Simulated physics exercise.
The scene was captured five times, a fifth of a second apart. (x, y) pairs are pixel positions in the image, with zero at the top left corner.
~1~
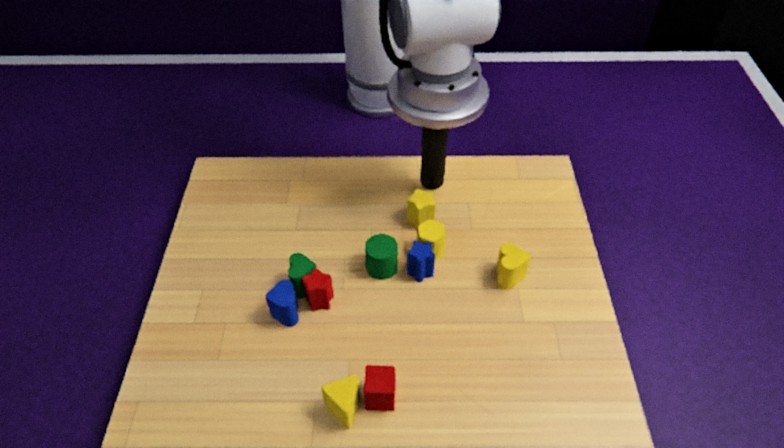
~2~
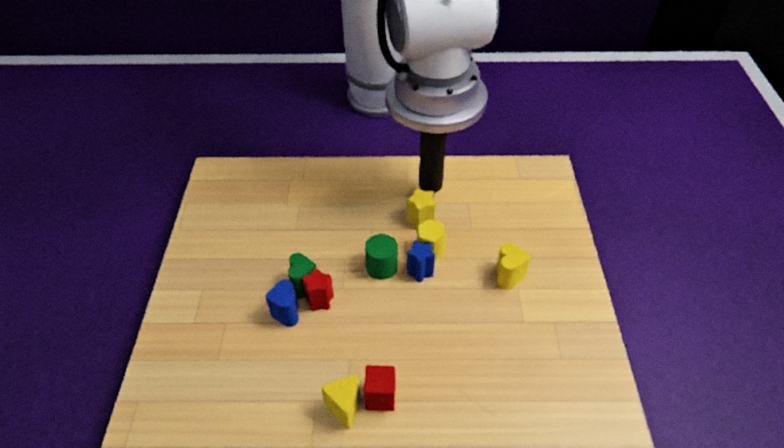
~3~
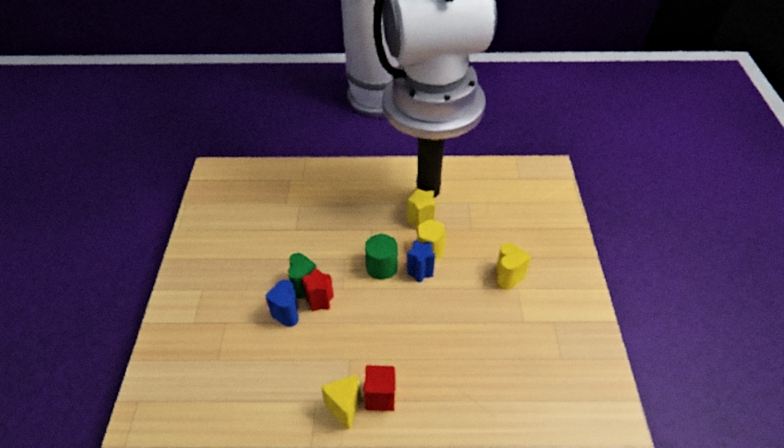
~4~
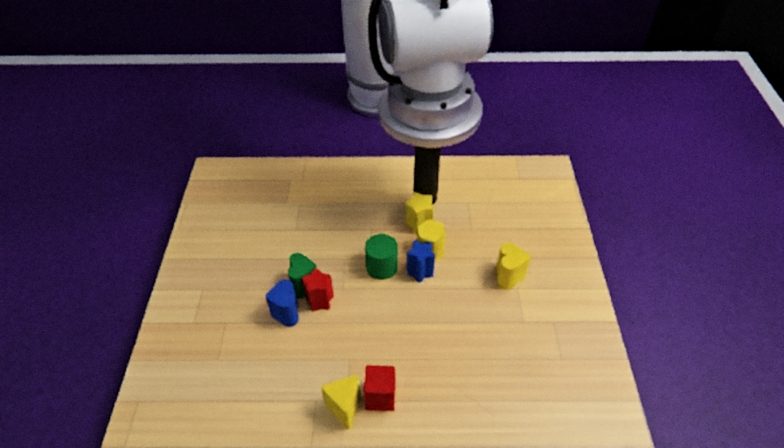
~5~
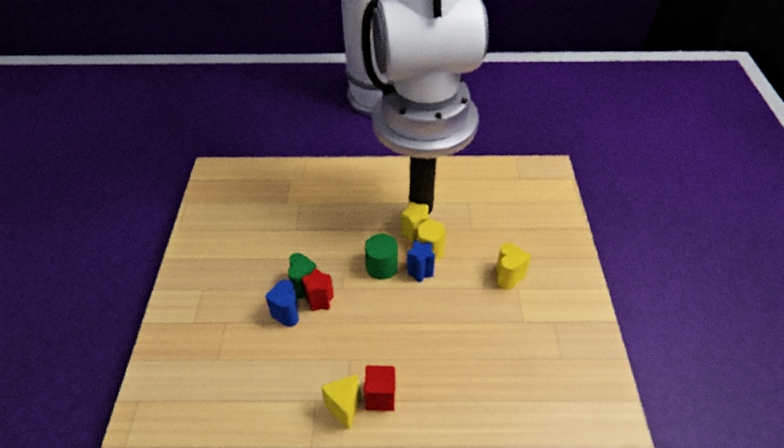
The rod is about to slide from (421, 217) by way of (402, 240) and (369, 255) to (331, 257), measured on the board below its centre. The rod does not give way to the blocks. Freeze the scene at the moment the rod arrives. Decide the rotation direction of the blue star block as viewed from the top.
It rotates clockwise.
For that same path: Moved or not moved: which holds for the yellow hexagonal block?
At the end, its place is different.
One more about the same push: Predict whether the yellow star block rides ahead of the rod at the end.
Shed along the way.
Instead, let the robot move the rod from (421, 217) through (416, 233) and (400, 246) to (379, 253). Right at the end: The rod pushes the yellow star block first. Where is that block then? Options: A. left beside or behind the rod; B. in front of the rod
Answer: A.
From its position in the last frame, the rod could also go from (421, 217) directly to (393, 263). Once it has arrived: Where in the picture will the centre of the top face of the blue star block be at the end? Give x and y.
It sits at (427, 273).
What follows on the original path. One third of the way, rod at (401, 232); green cylinder at (379, 249); yellow star block at (409, 237), turned 30° anticlockwise; blue star block at (422, 260), turned 30° clockwise; yellow hexagonal block at (437, 244), turned 45° anticlockwise.
Two thirds of the way, rod at (368, 247); green cylinder at (371, 257); yellow star block at (407, 241), turned 55° anticlockwise; blue star block at (422, 260), turned 30° clockwise; yellow hexagonal block at (437, 244), turned 45° anticlockwise.
At the end, rod at (330, 248); green cylinder at (371, 257); yellow star block at (407, 241), turned 55° anticlockwise; blue star block at (422, 260), turned 30° clockwise; yellow hexagonal block at (437, 244), turned 45° anticlockwise.
